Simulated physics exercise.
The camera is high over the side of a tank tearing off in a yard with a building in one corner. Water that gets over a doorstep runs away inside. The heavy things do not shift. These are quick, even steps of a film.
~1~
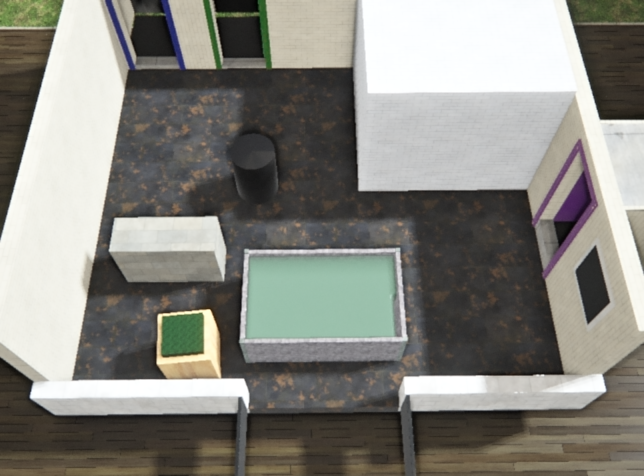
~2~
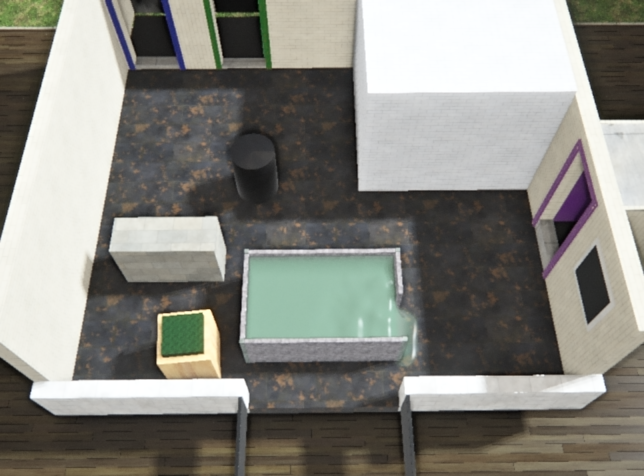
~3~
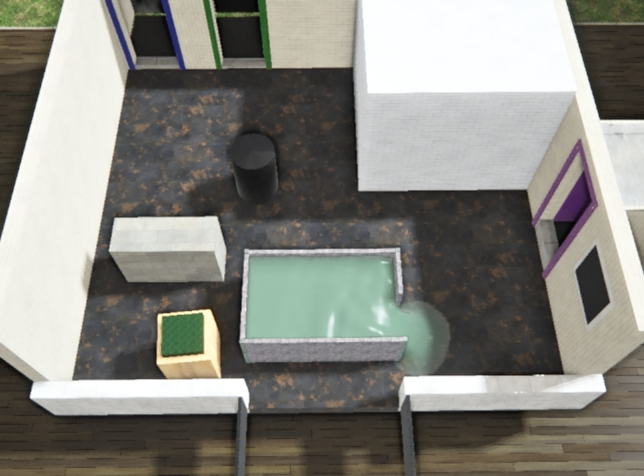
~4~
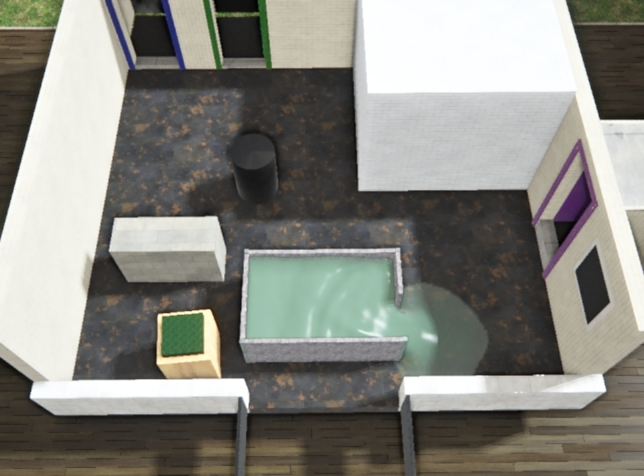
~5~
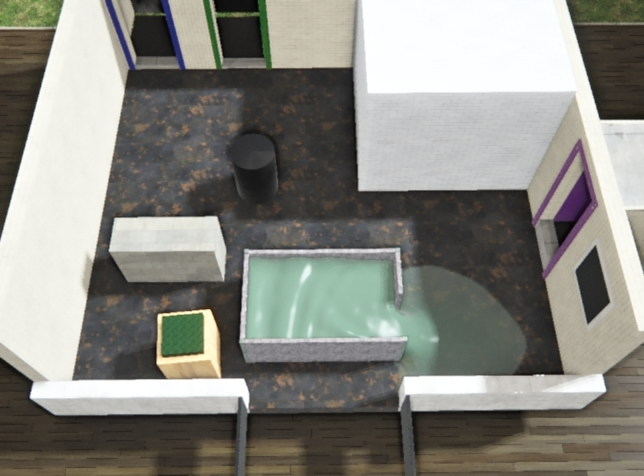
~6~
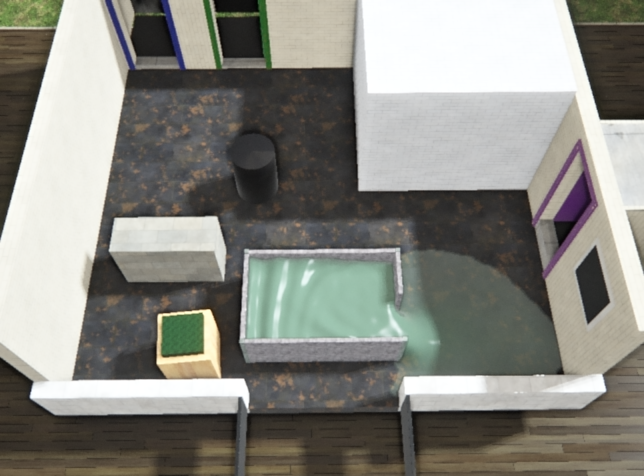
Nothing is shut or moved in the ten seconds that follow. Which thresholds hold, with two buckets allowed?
The purple door stays under that; the blue door stays under that; the green door stays under that.
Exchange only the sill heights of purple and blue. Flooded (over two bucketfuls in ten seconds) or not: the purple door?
One by one: The purple door lets more in.
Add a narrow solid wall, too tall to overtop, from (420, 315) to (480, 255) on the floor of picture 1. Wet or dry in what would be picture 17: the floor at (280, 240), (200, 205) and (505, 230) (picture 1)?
One after the other: Dry, not flooded, under water.
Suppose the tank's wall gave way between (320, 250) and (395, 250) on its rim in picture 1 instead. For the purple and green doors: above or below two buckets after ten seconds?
My reading: The purple one keeps below it; the green one passes that mark.
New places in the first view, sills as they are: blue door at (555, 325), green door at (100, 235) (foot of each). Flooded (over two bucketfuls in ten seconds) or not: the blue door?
My reading: Blue takes more.
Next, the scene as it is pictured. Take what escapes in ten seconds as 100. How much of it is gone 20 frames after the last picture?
Close to 5 %.
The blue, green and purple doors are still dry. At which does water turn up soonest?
The door marked purple.
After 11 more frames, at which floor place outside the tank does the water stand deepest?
At about (558, 366).
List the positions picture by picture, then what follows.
Still water in the water tank at (323, 296), in the first frame.
Water pours out at (396, 330) and has run to (401, 364), in the second frame.
The front is at (442, 324), out from the gap at (396, 330), in the third frame.
The front is at (482, 345), out from the gap at (396, 331), in the fourth frame.
Water pours out at (396, 330) and has run to (521, 348), in the fifth frame.
The front is at (559, 351), out from the gap at (396, 330), in the sixth frame.
A moment on, water covers 15 % of the floor; the purple door wet at the sill, nothing in, the blue door not reached, the green door not reached.
Next, water covers 20 % of the floor; the purple door wet at the sill, nothing in, the blue door not reached, the green door not reached.
Then, water covers 30 % of the floor; the purple door wet at the sill, nothing in, the blue door not reached, the green door not reached.
Later, water covers 60 % of the floor; the purple door wet at the sill, nothing in, the blue door not reached, the green door not reached.
In the end, water covers 85 % of the floor; the purple door wet at the sill, nothing in, the blue door wet at the sill, nothing in, the green door wet at the sill, nothing in.
